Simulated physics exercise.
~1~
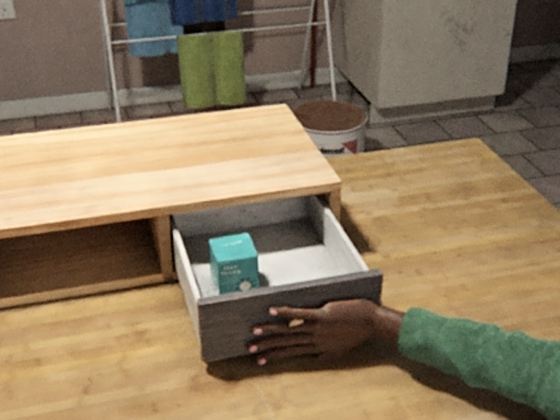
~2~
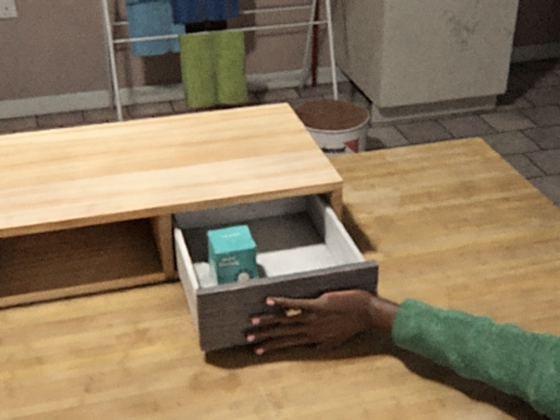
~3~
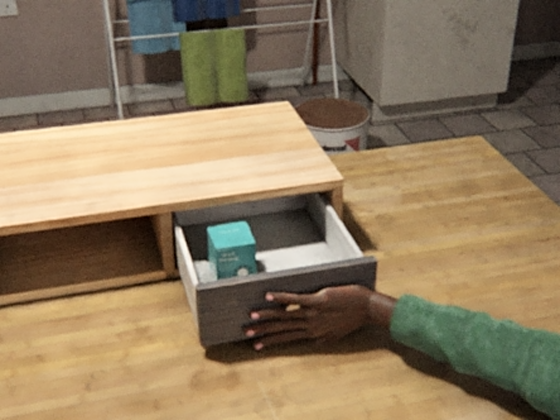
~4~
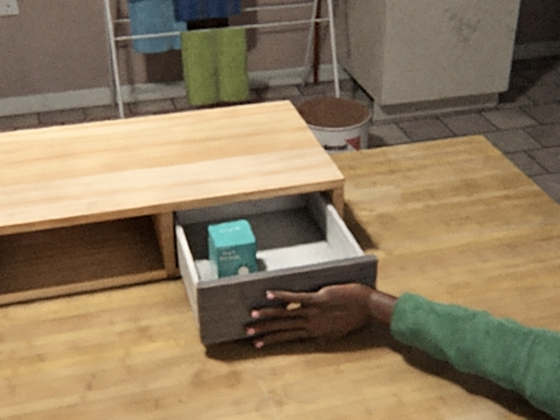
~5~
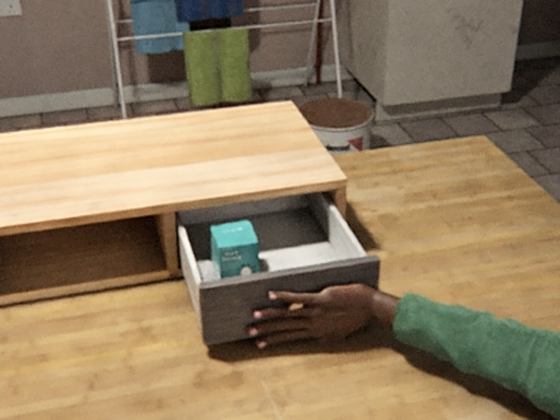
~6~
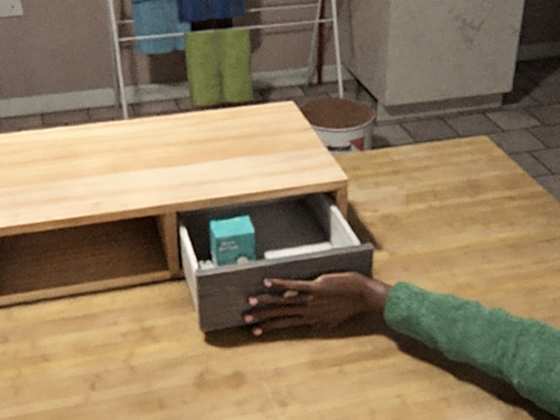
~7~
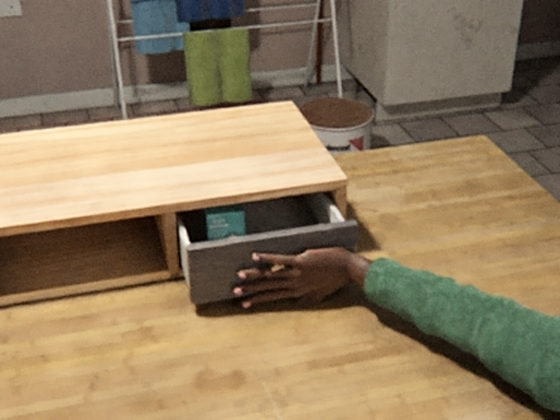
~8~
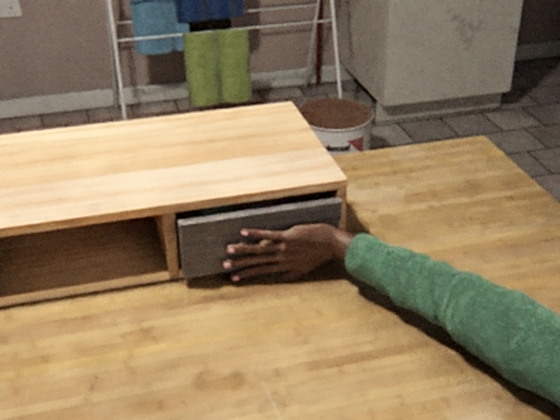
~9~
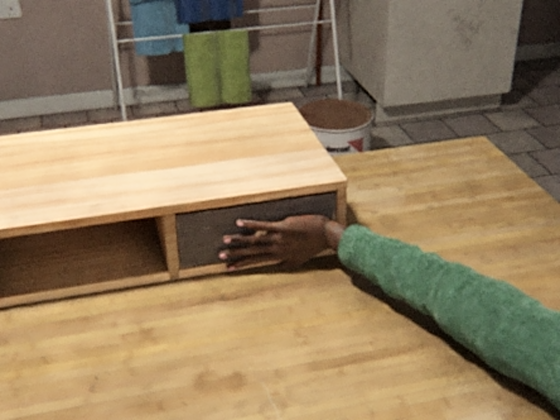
A hand in a green sleeve rested against the front of an open gray drawer holding a small turquoise box, then pushed it steadily into the low wooden unit until the box disappeared from view and the drawer sat fully shut.
